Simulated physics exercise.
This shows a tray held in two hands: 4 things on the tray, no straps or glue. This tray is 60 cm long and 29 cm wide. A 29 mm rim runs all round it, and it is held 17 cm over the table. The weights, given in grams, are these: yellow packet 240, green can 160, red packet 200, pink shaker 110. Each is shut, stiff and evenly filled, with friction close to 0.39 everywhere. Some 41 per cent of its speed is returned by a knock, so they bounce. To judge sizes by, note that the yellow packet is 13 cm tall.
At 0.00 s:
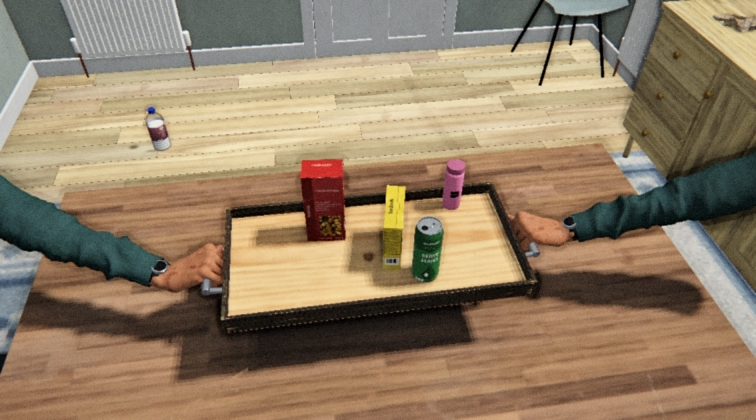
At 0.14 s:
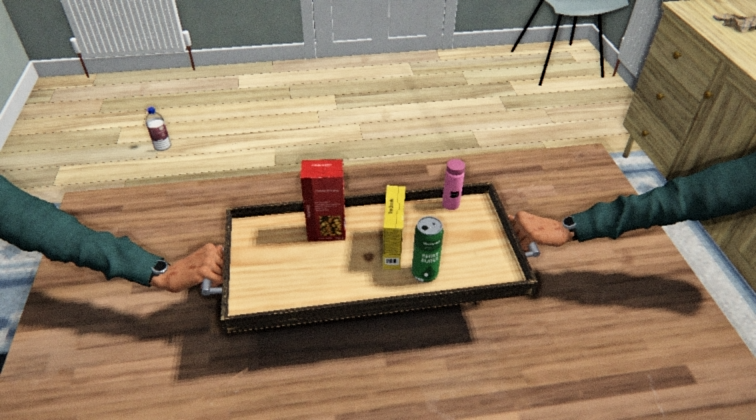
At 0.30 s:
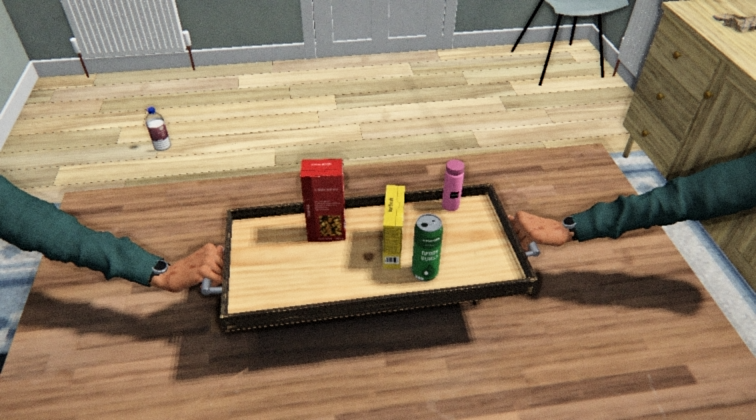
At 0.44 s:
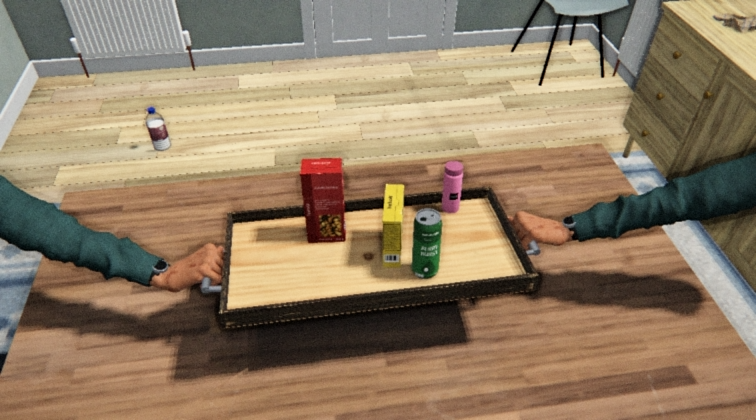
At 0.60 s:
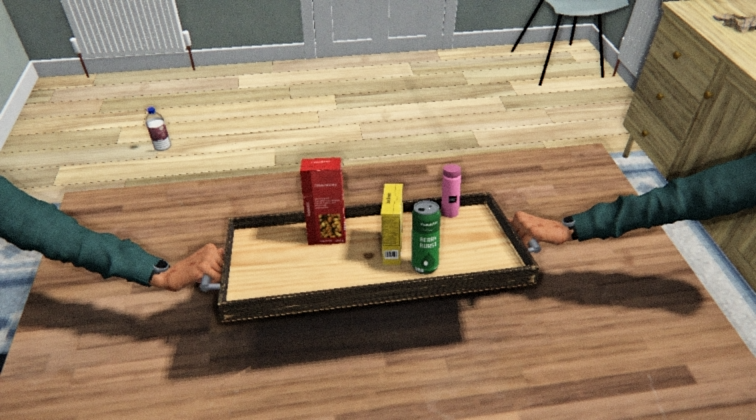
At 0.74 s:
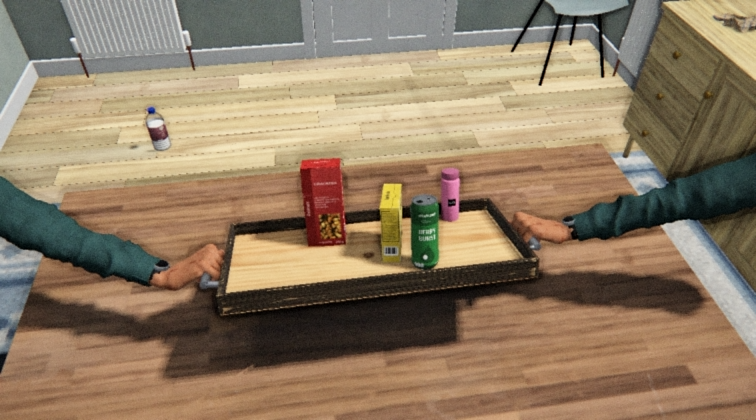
We see two hands holding a dark-rimmed tray above a wooden table, carrying a red packet, yellow packet, green can and pink shaker. The tray starts level, then its far edge gradually tilts downward while the items stay upright on it.
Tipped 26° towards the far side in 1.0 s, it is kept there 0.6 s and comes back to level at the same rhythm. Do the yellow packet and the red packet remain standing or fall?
The yellow packet remains standing, the red packet falls.
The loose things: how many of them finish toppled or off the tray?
The answer: 3.
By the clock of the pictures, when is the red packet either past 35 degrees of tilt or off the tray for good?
Near 1.0 s on the clock.
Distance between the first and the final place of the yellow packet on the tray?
8 cm.
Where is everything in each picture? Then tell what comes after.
The first frame shows tray level; yellow packet (394, 228); red packet (324, 202).
The second frame shows tray level; green can (427, 251); pink shaker (453, 185).
The third frame shows tilt 2°, far edge down; green can (427, 249); pink shaker (453, 186).
The fourth frame shows tilt 6°, far edge down; green can (427, 245); pink shaker (452, 188).
The fifth frame shows tilt 13°, far edge down; green can (426, 239); pink shaker (451, 191).
The sixth frame shows tilt 19°, far edge down; yellow packet (392, 223); red packet (324, 203).
Around 1.24 s, tilt 26°, far edge down; red packet and pink shaker now off the tray; yellow packet shifted 7 cm near (385, 211); green can on its side.
Around 1.64 s, tilt 26°, far edge down; yellow packet shifted 8 cm near (388, 210); green can on its side.
Finally (3.2 s), off the tray and tipped over, red packet and pink shaker; on their side or leaning hard on the tray, green can; not toppled but over 5 cm from the start, yellow packet. Final places as that camera would see them, yellow packet near (389, 202), red packet near (371, 184).
